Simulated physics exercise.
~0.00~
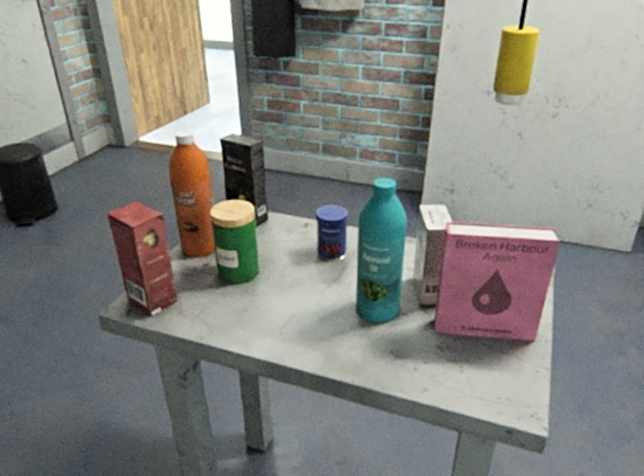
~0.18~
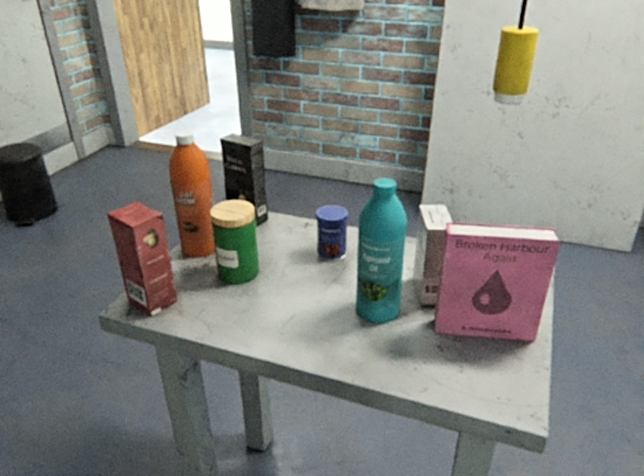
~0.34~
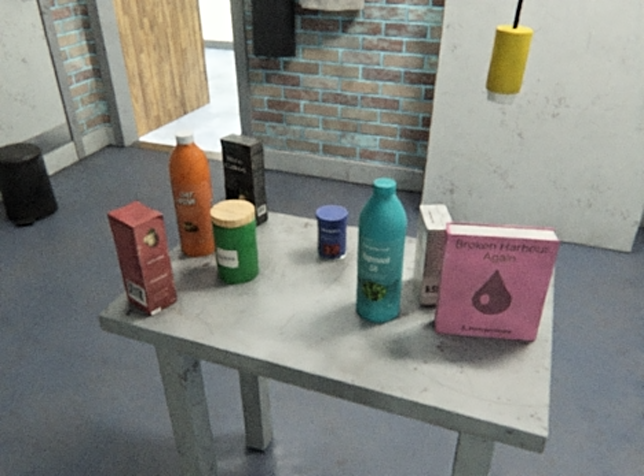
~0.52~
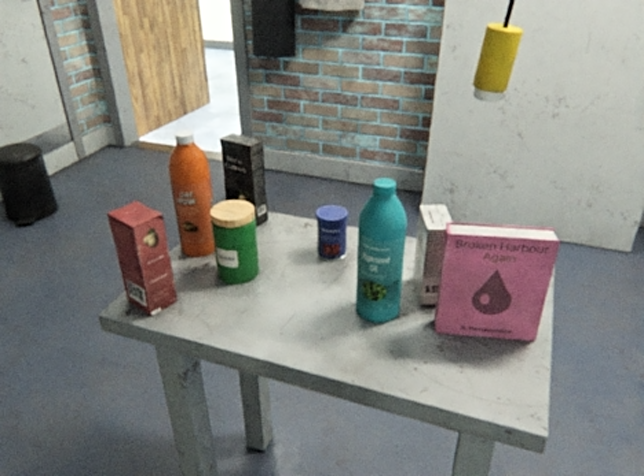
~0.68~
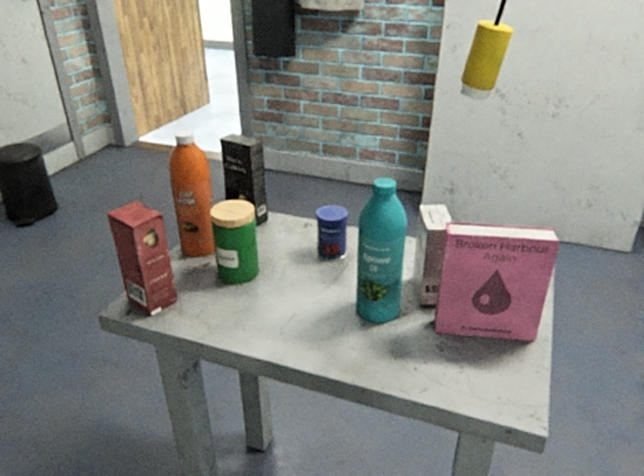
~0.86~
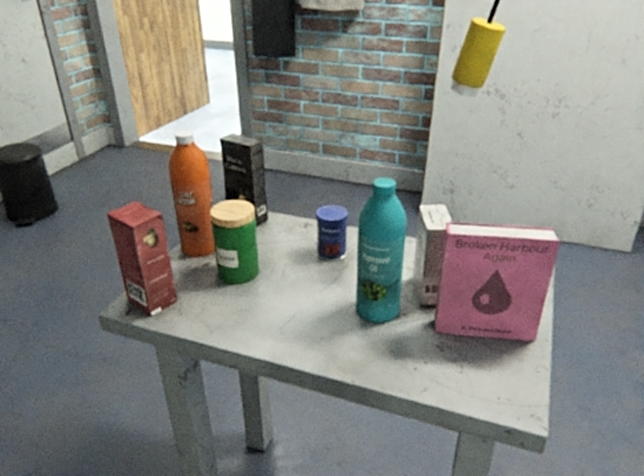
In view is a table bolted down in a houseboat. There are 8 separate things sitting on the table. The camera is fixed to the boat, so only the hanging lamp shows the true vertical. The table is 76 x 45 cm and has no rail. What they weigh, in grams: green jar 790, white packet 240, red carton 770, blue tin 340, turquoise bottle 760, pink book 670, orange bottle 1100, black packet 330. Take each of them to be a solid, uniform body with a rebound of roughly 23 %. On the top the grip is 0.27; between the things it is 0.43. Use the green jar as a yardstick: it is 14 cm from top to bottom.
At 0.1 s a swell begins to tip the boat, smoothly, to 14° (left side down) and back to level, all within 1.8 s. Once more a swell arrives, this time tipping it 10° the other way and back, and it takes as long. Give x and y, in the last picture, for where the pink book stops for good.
It stops near (492, 283) in the last picture.
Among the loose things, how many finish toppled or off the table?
Count: 0.
Around 1.36 s, boat heeled 9°, left side down.
Around 2.16 s, boat heeled 2°, right side down.
Around 2.96 s, boat heeled 10°, right side down.
Around 3.66 s, boat level.
Finally (4.2 s), all 8 still in place (within 5 cm). Final places as that camera would see them, pink book near (492, 283).
